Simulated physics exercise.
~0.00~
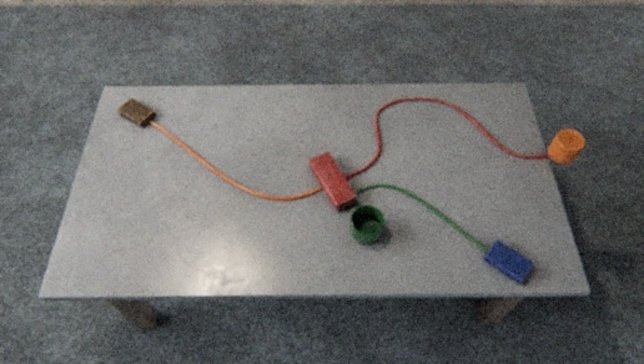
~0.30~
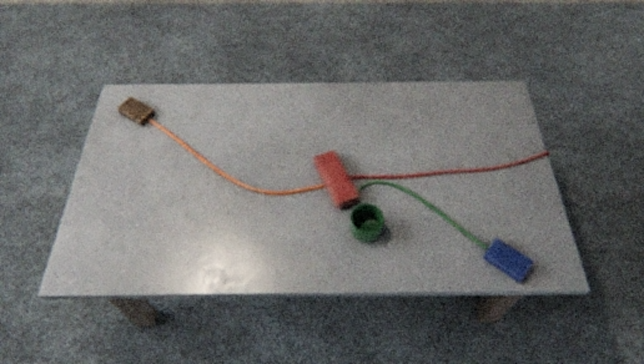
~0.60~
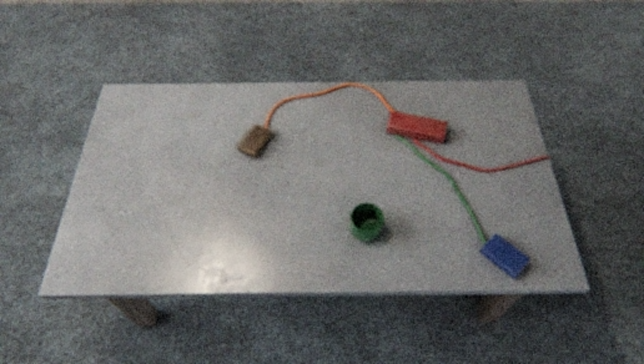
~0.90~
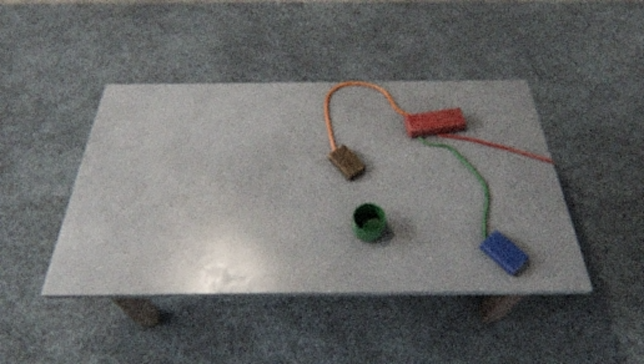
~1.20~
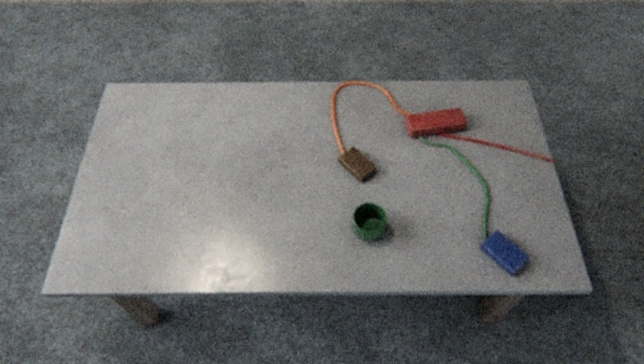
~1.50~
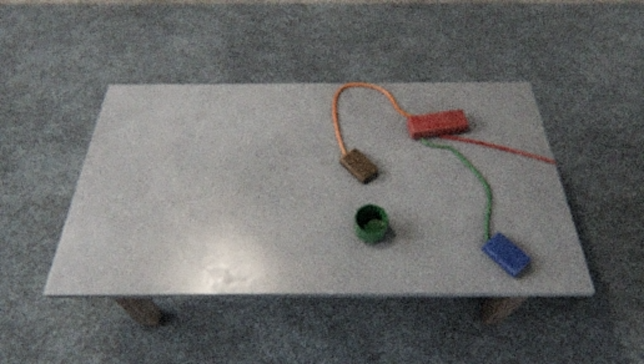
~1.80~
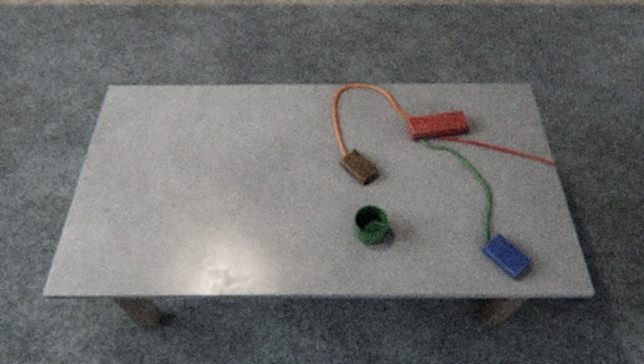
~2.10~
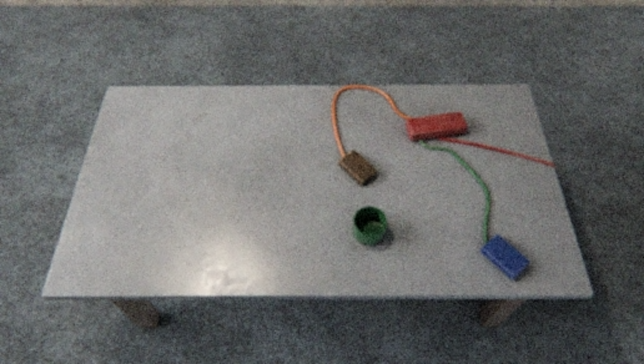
On the table, an orange object drops off the right edge, dragging cabled blocks rightward.
